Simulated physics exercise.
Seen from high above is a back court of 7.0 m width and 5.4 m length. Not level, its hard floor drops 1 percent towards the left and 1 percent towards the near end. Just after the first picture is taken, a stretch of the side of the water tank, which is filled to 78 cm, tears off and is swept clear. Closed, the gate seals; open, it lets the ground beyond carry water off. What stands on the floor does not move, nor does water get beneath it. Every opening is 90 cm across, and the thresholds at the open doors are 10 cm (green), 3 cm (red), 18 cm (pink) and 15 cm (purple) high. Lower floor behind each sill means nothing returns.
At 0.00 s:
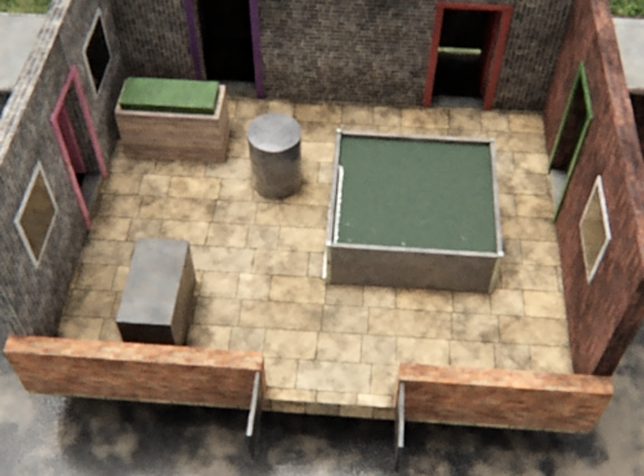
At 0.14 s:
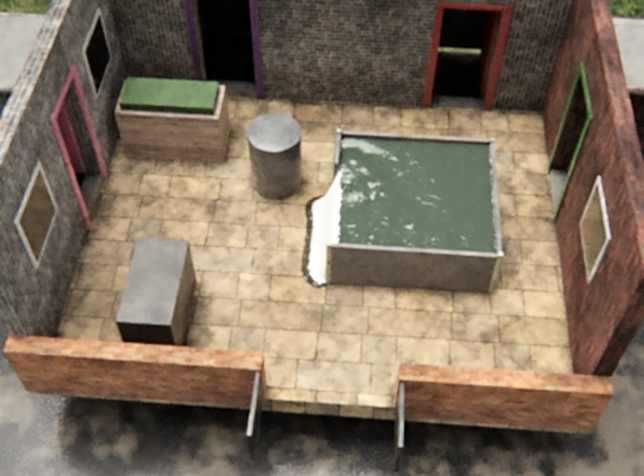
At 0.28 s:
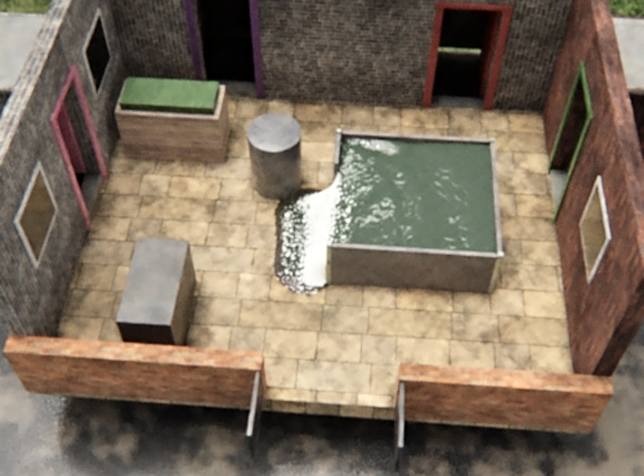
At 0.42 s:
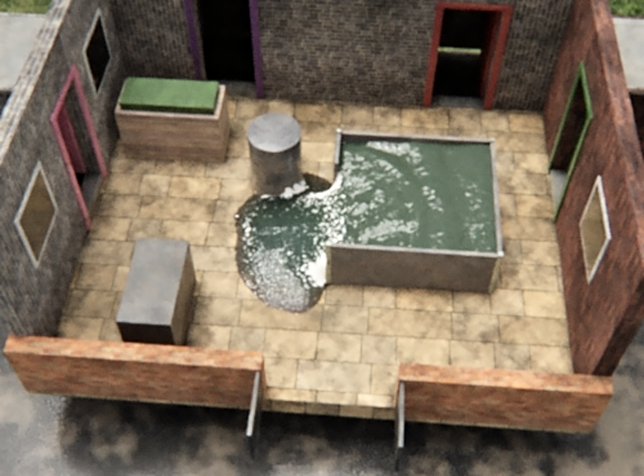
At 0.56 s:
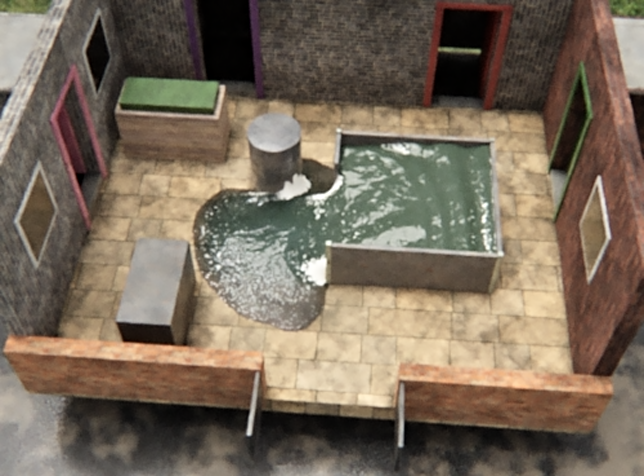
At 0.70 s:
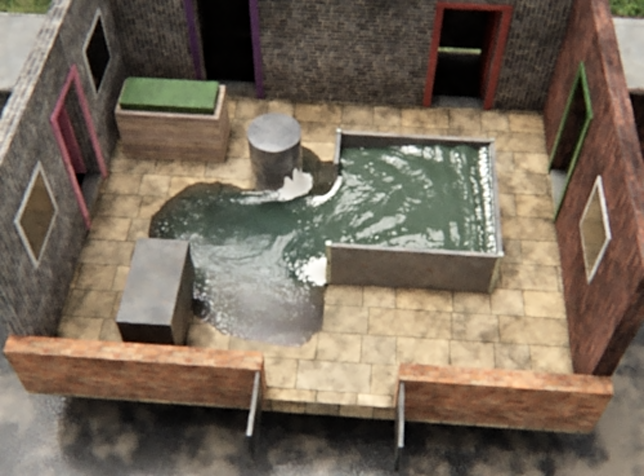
The video shows a walled courtyard seen from above, where water bursts from the left side of a rectangular tank and spreads across the tiled floor, around the base of a grey cylinder and up to a grey box.
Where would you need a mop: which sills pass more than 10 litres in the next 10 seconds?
In the end green door: Short of the set amount, red door: Short of the set amount, pink door: Beyond the set amount, purple door: Short of the set amount.
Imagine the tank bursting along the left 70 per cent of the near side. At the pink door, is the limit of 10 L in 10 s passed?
Note: Pink door, short of the limit.
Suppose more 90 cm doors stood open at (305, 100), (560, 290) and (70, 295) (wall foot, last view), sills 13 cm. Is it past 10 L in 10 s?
Well, the first is on the low side, the second is on the low side, and the third is on the high side.
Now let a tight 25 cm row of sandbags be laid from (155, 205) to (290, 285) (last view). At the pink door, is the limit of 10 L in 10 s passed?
Against that limit: Pink above.
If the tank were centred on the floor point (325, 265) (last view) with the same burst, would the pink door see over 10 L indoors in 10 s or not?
Against the limit, the pink door gets more than that.
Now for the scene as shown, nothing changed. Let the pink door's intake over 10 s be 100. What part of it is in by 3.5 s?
By then it's near 70% of the total.
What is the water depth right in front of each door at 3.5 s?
In centimetres, the green door has 0, the red door 0, the pink door 28 and the purple door 5.
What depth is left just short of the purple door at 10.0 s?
7.5 cm.
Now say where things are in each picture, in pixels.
The first frame shows still water, 78 cm deep, in the water tank at (414, 194).
In the second frame, water pours out at (334, 226) and has run 0.8 m, to (322, 283); typically 10 cm deep outside, 78 cm at the water tank's back.
In the third frame, water pours out at (334, 228) and has run 1.1 m, to (288, 198); typically 13 cm deep outside, 78 cm at the water tank's back.
In the fourth frame, water pours out at (334, 230) and has run 1.5 m, to (248, 205); typically 12 cm deep outside, 78 cm at the water tank's back.
In the fifth frame, the front is at (204, 211), 2.1 m from the gap at (334, 230); 4.1 m2 of floor is under water; 72 cm left at the back of the water tank.
In the sixth frame, the front is at (159, 218), 2.7 m from the gap at (334, 230); 5.9 m2 of floor is under water; 66 cm left at the back of the water tank.
After 1.4 s water covers 35 % of the floor and is deepest (44 cm) near (80, 259); green door not reached, red door not reached, pink door 32 cm at the sill, 20 L in, purple door not reached.
After 2.2 s water covers 45 % of the floor and is deepest (48 cm) near (80, 259); green door not reached, red door not reached, pink door 38 cm at the sill, 101 L in, purple door not reached.
After 3.5 s water covers 65 % of the floor and is deepest (42 cm) near (133, 242); green door not reached, red door not reached, pink door 28 cm at the sill, 208 L in, purple door 5 cm at the sill, 0 L in.
After 6.0 s water covers 85 % of the floor and is deepest (27 cm) near (86, 239); green door not reached, red door not reached, pink door 25 cm at the sill, 282 L in, purple door 4 cm at the sill, 0 L in.
After 10.0 s water covers 95 % of the floor and is deepest (18 cm) near (46, 367); green door 7 cm at the sill, 0 L in, red door 6 cm at the sill, 1 L in, pink door 14 cm at the sill, 296 L in, purple door 7 cm at the sill, 0 L in.
